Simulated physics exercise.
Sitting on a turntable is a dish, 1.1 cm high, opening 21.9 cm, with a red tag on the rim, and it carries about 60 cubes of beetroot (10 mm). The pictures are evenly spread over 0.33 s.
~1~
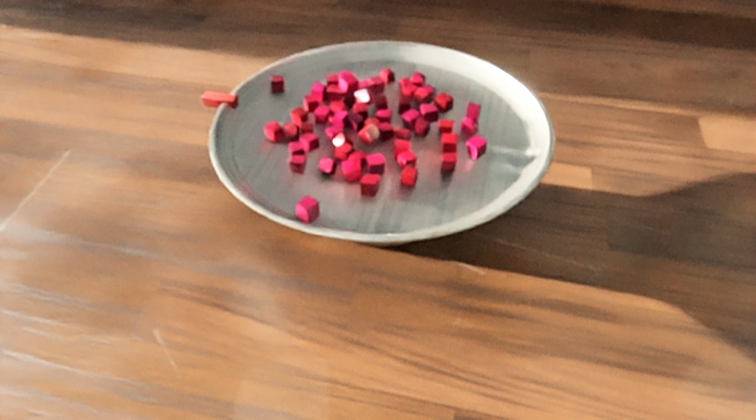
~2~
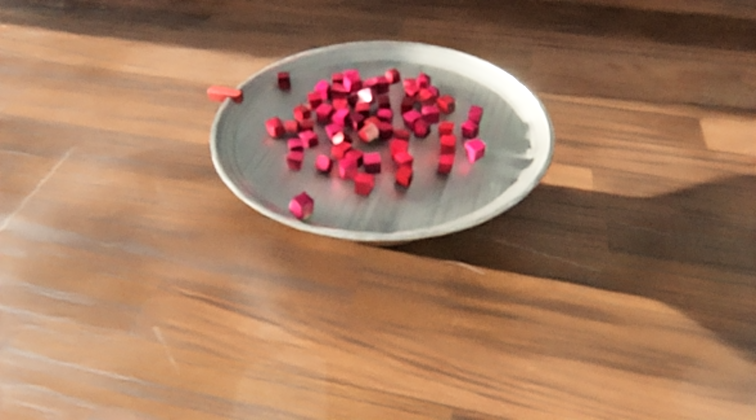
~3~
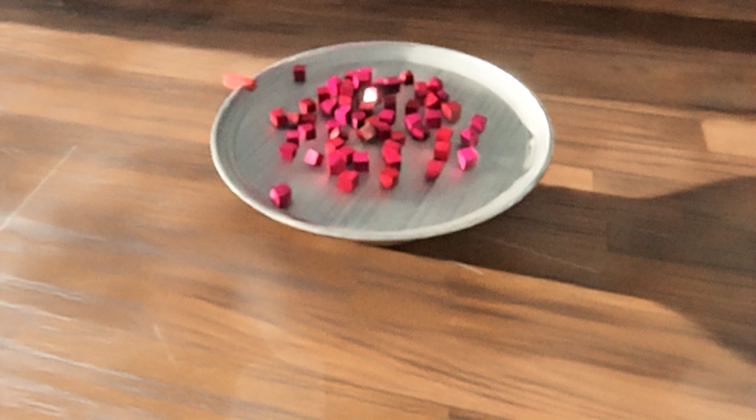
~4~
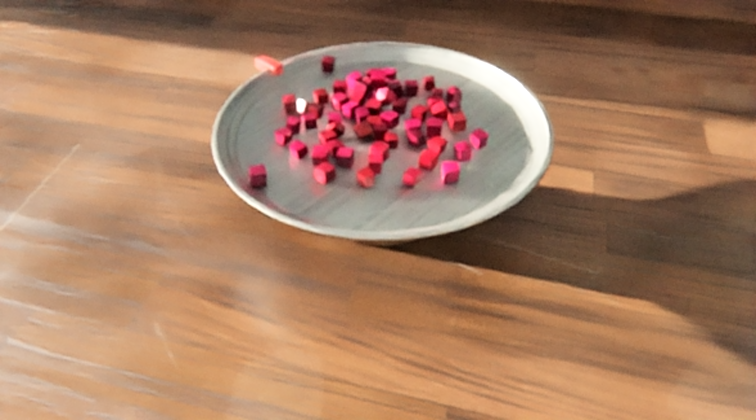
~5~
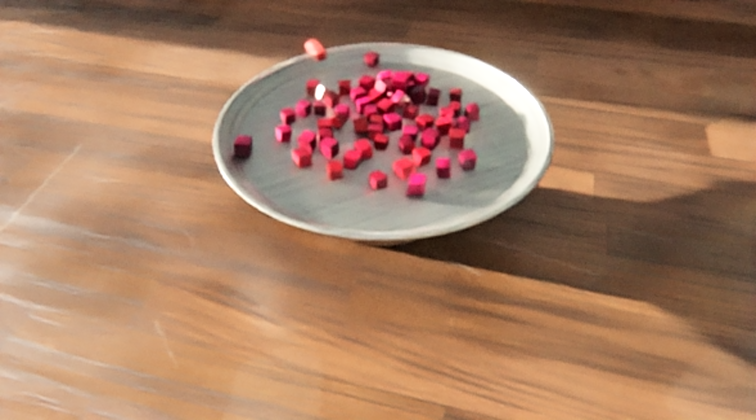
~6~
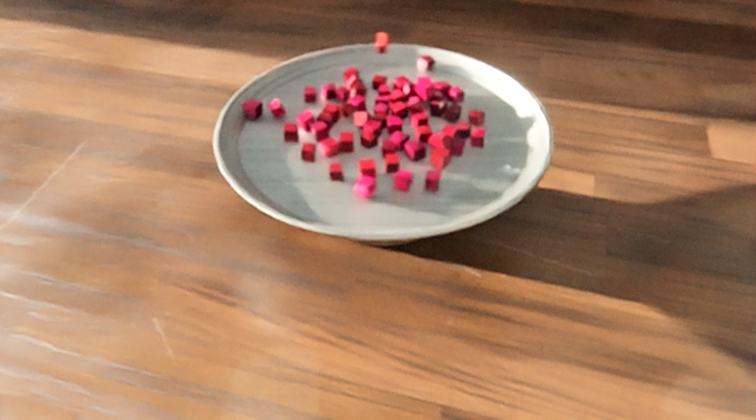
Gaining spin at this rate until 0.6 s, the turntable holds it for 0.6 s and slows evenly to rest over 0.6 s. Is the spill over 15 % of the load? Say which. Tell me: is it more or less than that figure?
It is more than that figure.
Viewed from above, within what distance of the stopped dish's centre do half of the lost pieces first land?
That would be roughly 20 cm.
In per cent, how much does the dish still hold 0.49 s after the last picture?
Roughly 35 %.
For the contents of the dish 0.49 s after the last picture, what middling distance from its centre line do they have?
About 9.0 cm.
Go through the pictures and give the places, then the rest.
The first picture shows dish at (382, 239); turned 0 degrees, tag at (220, 99); top of the load at (333, 83).
The second picture shows dish at (382, 238); turned 3 degrees, tag at (225, 93); top of the load at (339, 82).
The third picture shows dish at (382, 237); turned 12 degrees, tag at (240, 80); top of the load at (362, 80).
The fourth picture shows dish at (383, 237); turned 27 degrees, tag at (269, 64); top of the load at (356, 81).
The fifth picture shows dish at (383, 237); turned 47 degrees, tag at (317, 48); top of the load at (401, 81).
The sixth picture shows dish at (383, 236); turned 74 degrees, tag at (382, 41); top of the load at (423, 85).
Then, 0.49 s after the last picture, dish 35 %, fallen behind where it stops 10 %, fallen in front of where it stops 20 %, fallen left of where it stops 10 %, fallen right of where it stops 15 %, in the air 15 %; middle of the pieces not yet landed near (371, 129).
Then, 0.89 s after the last picture, dish 10 %, fallen behind where it stops 20 %, fallen in front of where it stops 30 %, fallen left of where it stops 15 %, fallen right of where it stops 20 %; middle of the pieces not yet landed near (412, 95).
Then, 1.26 s after the last picture, dish 10 %, fallen behind where it stops 20 %, fallen in front of where it stops 30 %, fallen left of where it stops 15 %, fallen right of where it stops 20 %; middle of the pieces not yet landed near (353, 142).
Then, 1.62 s after the last picture, dish 10 %, fallen behind where it stops 20 %, fallen in front of where it stops 30 %, fallen left of where it stops 15 %, fallen right of where it stops 20 %; middle of the pieces not yet landed near (351, 124).
In the end, dish 10 %, fallen behind where it stops 20 %, fallen in front of where it stops 30 %, fallen left of where it stops 15 %, fallen right of where it stops 20 %.
